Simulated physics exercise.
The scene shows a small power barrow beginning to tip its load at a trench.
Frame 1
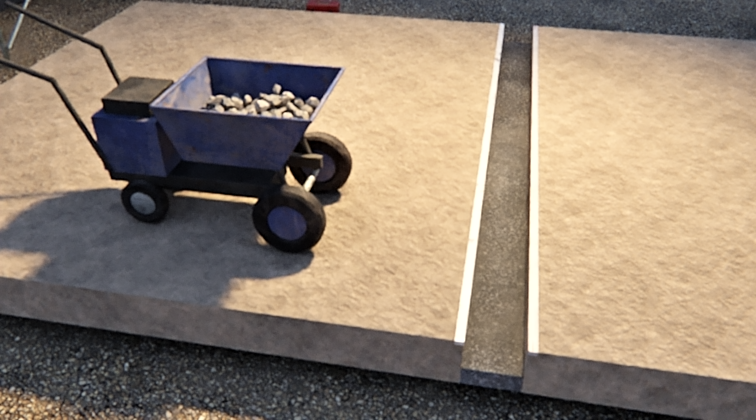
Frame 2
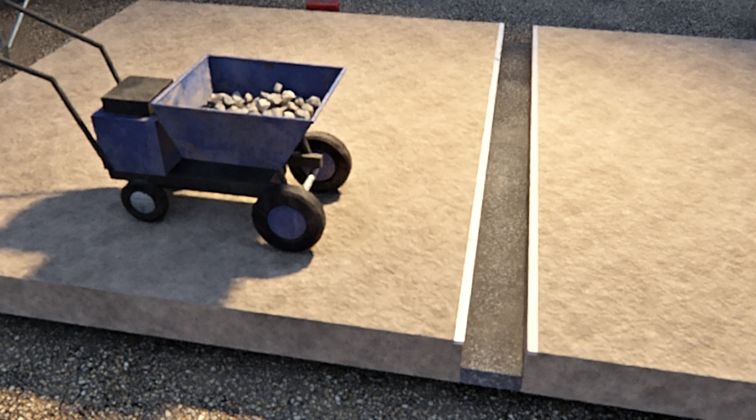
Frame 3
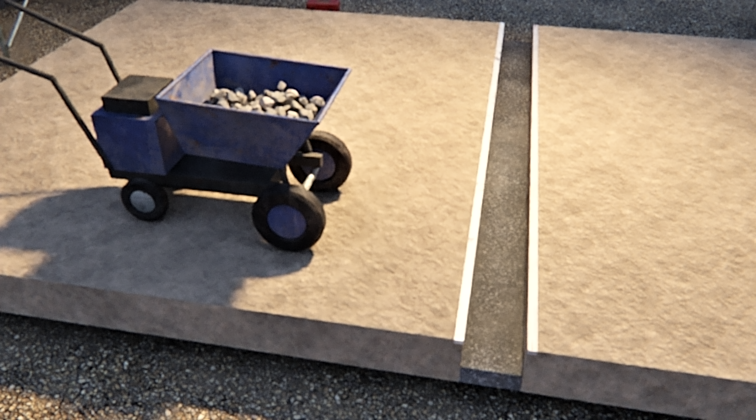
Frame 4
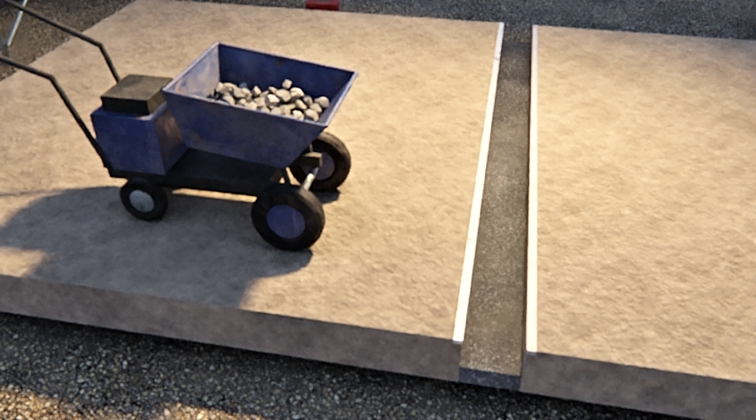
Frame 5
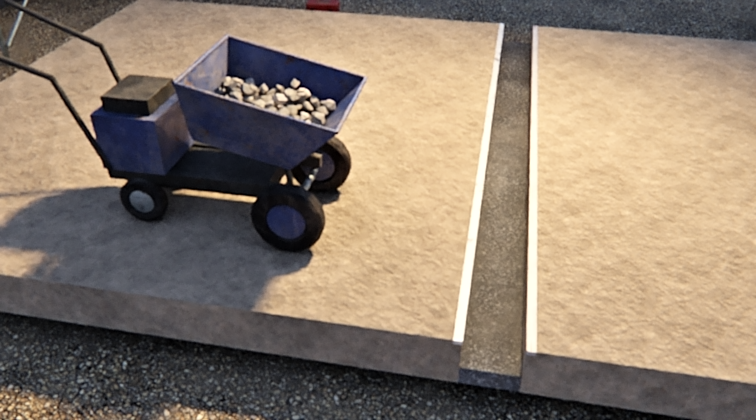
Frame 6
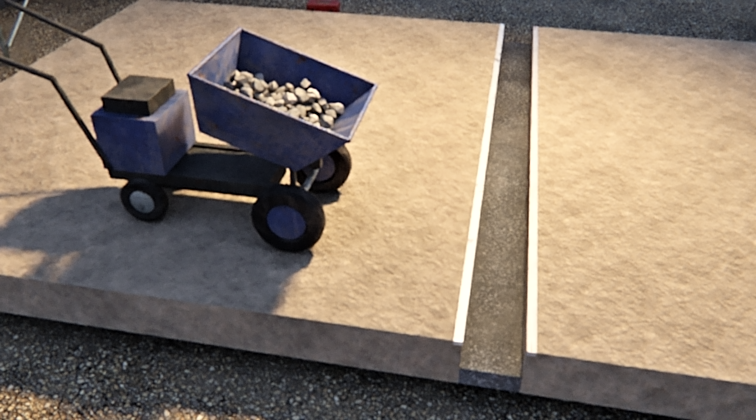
A small dark blue power barrow loaded with broken stones stands on a pale, sandy-brown slab, seen from above and to one side in low sunlight. It sits at the left on black wheels, its dark handles reaching to the left edge, while a narrow, white-edged trench crosses the slab at the right. The skip gradually tilts forward to the right, its rear rising, while the wheels and camera stay still.
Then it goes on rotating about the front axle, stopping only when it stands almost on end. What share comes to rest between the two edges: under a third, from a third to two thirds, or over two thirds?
Lower than a third.
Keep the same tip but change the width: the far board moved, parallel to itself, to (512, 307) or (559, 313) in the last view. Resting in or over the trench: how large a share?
The first try comes out at 20 percent and the second at 20 percent.
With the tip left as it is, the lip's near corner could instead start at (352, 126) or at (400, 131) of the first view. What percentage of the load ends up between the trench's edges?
The shares come out close to 70 and 90 per cent, in that order.
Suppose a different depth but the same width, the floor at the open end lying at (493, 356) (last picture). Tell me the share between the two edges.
Estimate: Approx. 20 %.
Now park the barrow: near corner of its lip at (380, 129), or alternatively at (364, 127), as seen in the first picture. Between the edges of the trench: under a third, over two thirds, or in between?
One: Over two thirds. Two: Above two thirds.
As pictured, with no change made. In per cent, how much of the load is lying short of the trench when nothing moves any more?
60 %.
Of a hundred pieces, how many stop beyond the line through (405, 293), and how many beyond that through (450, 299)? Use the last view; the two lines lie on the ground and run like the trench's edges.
Estimate: 70 %, then 30 %.
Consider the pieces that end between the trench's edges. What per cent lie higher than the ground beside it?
Share: Around 0 %.
Just after the last frame, skip tipped steeply; every one in the skip.
A moment on, skip tipped right over; almost all in the skip; about a tenth short of the trench.
Further on, skip tipped right over; roughly a quarter in the skip; roughly half short of the trench; about a tenth in or heaped over the trench.
When it is over, skip tipped right over; roughly a quarter in the skip; roughly two thirds short of the trench; roughly a quarter in or heaped over the trench; not one beyond it.
